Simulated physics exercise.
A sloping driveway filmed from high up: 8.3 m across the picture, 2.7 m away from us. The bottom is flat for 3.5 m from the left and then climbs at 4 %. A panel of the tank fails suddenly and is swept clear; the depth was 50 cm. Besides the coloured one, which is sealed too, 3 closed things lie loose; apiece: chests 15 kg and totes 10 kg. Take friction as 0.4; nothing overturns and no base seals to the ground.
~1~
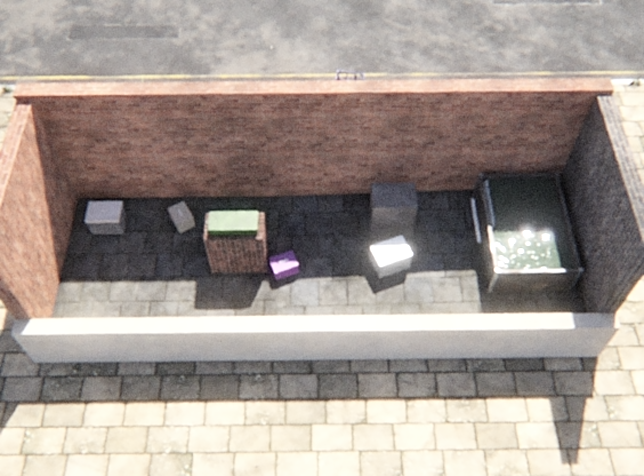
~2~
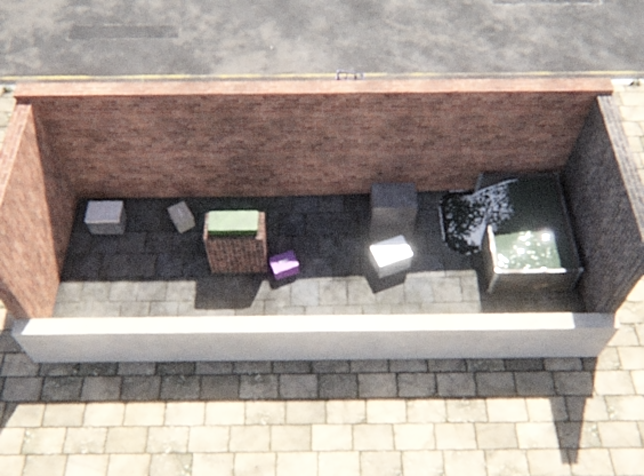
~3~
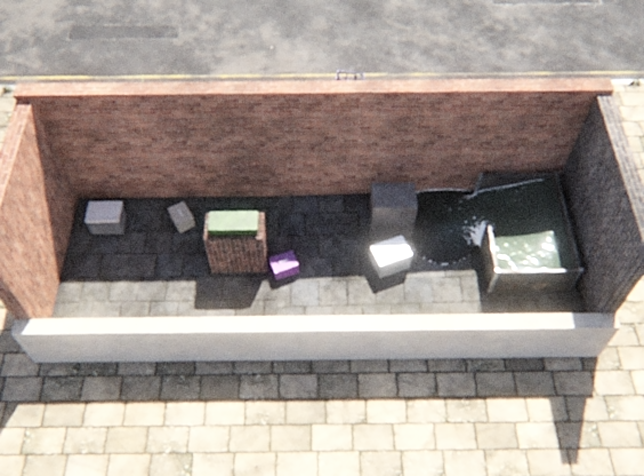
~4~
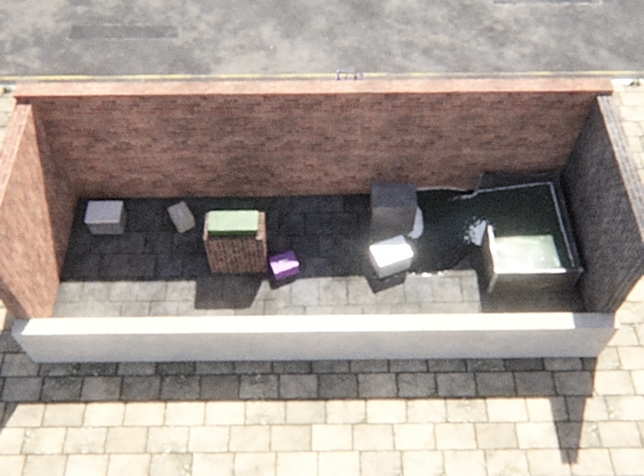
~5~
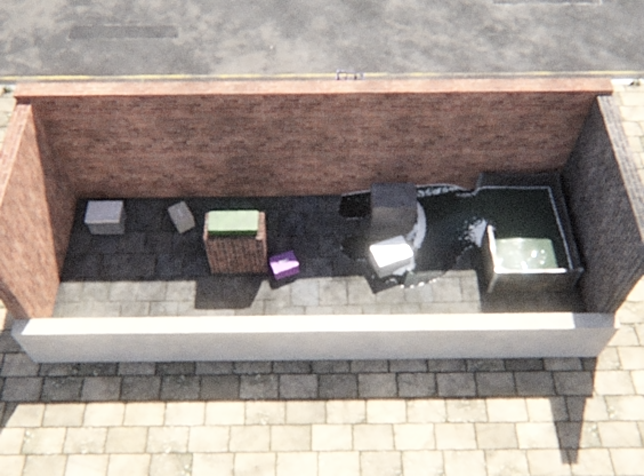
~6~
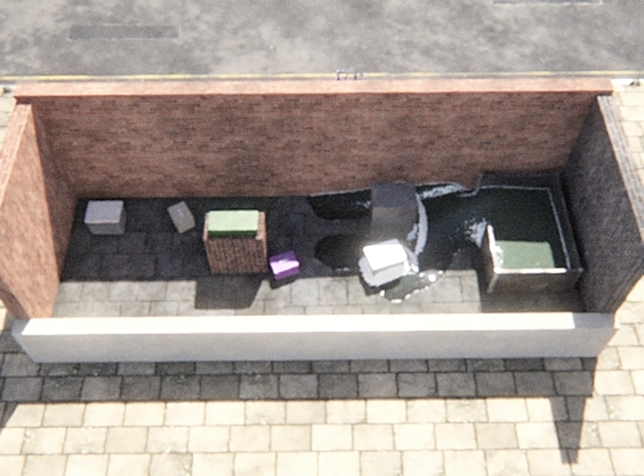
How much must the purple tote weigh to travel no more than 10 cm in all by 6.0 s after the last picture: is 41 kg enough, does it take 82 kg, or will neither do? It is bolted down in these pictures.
I expect that the lower weight is enough.
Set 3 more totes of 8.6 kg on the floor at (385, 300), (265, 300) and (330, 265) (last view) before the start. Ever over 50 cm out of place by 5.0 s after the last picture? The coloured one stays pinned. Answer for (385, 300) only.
Answer: More.
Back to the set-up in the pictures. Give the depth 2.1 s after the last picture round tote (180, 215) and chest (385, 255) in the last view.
Roughly 6 and 5 cm.
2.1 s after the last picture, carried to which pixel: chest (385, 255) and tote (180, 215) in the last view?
Near (299, 280) and (115, 221).
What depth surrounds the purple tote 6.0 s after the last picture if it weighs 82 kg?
About 5 cm.
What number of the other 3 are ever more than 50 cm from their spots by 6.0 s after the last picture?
That makes 3.
Then, 0.4 s after the last picture the purple tote would be 0 cm from its start with 41 kg and 0 cm from its start with 82 kg; 1 cm of water round it then.
Then, 2.1 s after the last picture the purple tote would be 0 cm from its start with 41 kg and 0 cm from its start with 82 kg; 7 cm of water round it then.
Then, 3.9 s after the last picture the purple tote would be 0 cm from its start with 41 kg and 0 cm from its start with 82 kg; 6 cm of water round it then.
Then, 6.0 s after the last picture the purple tote would be 0 cm from its start with 41 kg and 0 cm from its start with 82 kg; 5 cm of water round it then.
